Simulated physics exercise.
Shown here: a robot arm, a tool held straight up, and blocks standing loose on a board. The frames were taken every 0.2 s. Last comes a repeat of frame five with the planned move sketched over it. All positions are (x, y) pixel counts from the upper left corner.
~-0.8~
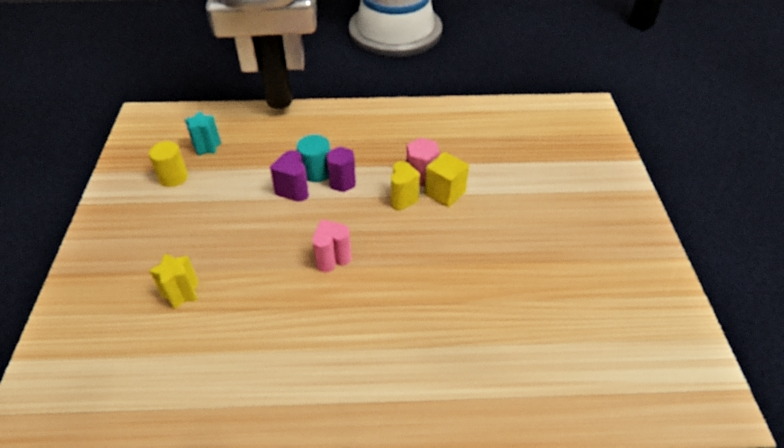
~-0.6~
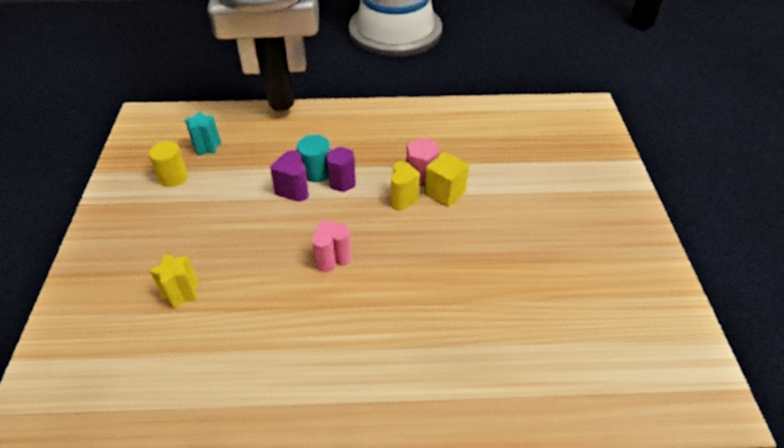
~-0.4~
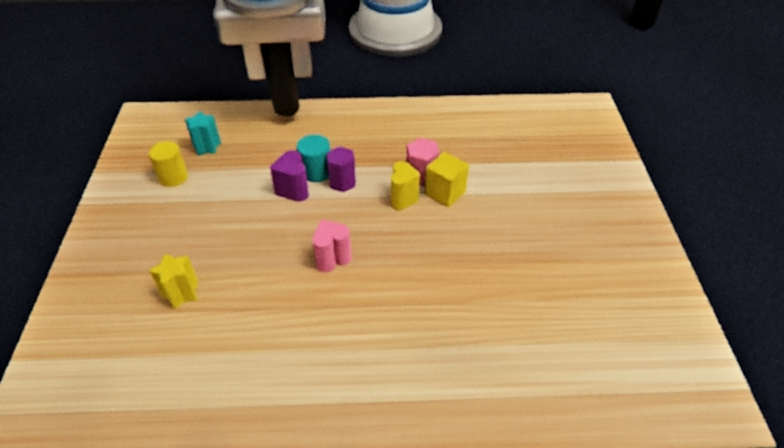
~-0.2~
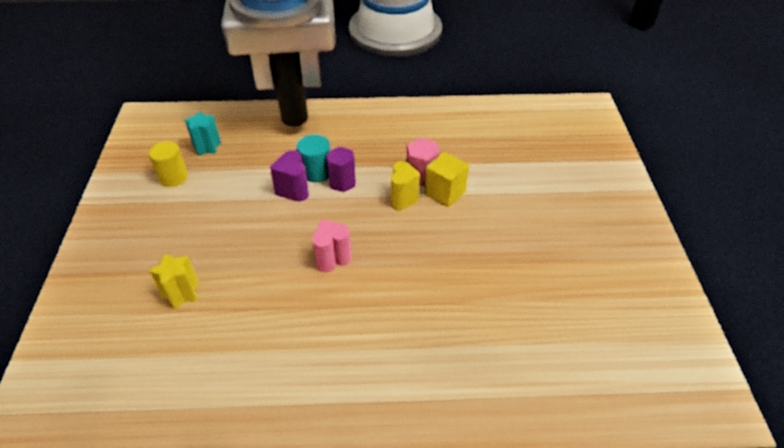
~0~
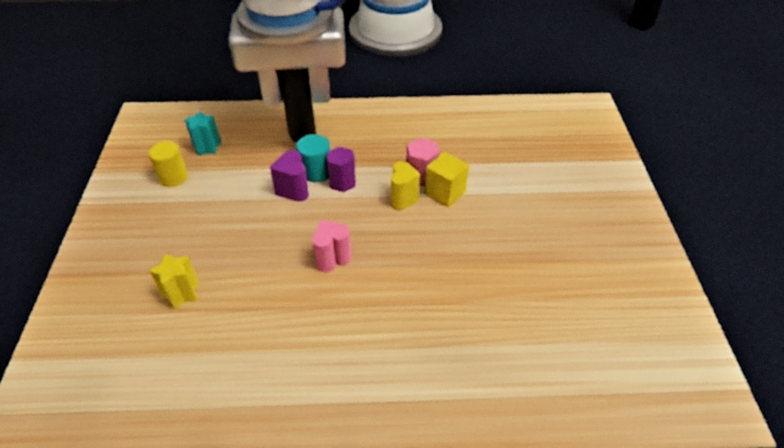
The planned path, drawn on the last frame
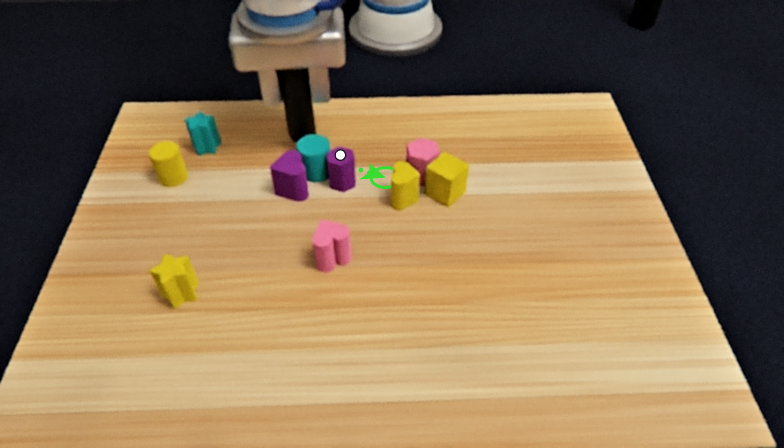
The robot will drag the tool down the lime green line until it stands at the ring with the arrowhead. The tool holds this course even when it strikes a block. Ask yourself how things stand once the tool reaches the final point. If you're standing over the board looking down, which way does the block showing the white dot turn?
It rotates counterclockwise.
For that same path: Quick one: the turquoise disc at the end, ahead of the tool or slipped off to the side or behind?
The tool has lost it.
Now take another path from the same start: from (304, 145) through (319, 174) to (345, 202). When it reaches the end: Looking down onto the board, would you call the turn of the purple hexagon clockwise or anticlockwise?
It spins against the clock.
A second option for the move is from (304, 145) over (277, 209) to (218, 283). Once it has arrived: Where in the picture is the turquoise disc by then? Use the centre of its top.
(317, 159)
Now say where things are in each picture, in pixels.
The first frame shows lower end of the tool (280, 103), tops of blocks, turquoise disc (313, 144), purple hexagon (340, 155), yellow heart-shaped block (404, 172).
The second frame shows tool (282, 104), blocks as before.
The third frame shows tool (287, 110), blocks as before.
The fourth frame shows tool (295, 120), blocks as before.
The fifth frame shows tool (303, 136), turquoise disc (313, 144), purple hexagon (340, 155), yellow heart-shaped block (404, 172).
The drawn path runs from (304, 145) over (342, 163) to (385, 177); the dot is on the purple hexagon.
On the path given first. One third of the way, tool (328, 147); turquoise disc (316, 149); purple hexagon (343, 158), turned 20° anticlockwise.
Two thirds of the way, tool (357, 159); turquoise disc (318, 152); purple hexagon (345, 160), turned 35° anticlockwise.
At the end, tool (385, 168); turquoise disc (318, 152); purple hexagon (346, 161), turned 30° anticlockwise; yellow heart-shaped block not moved.
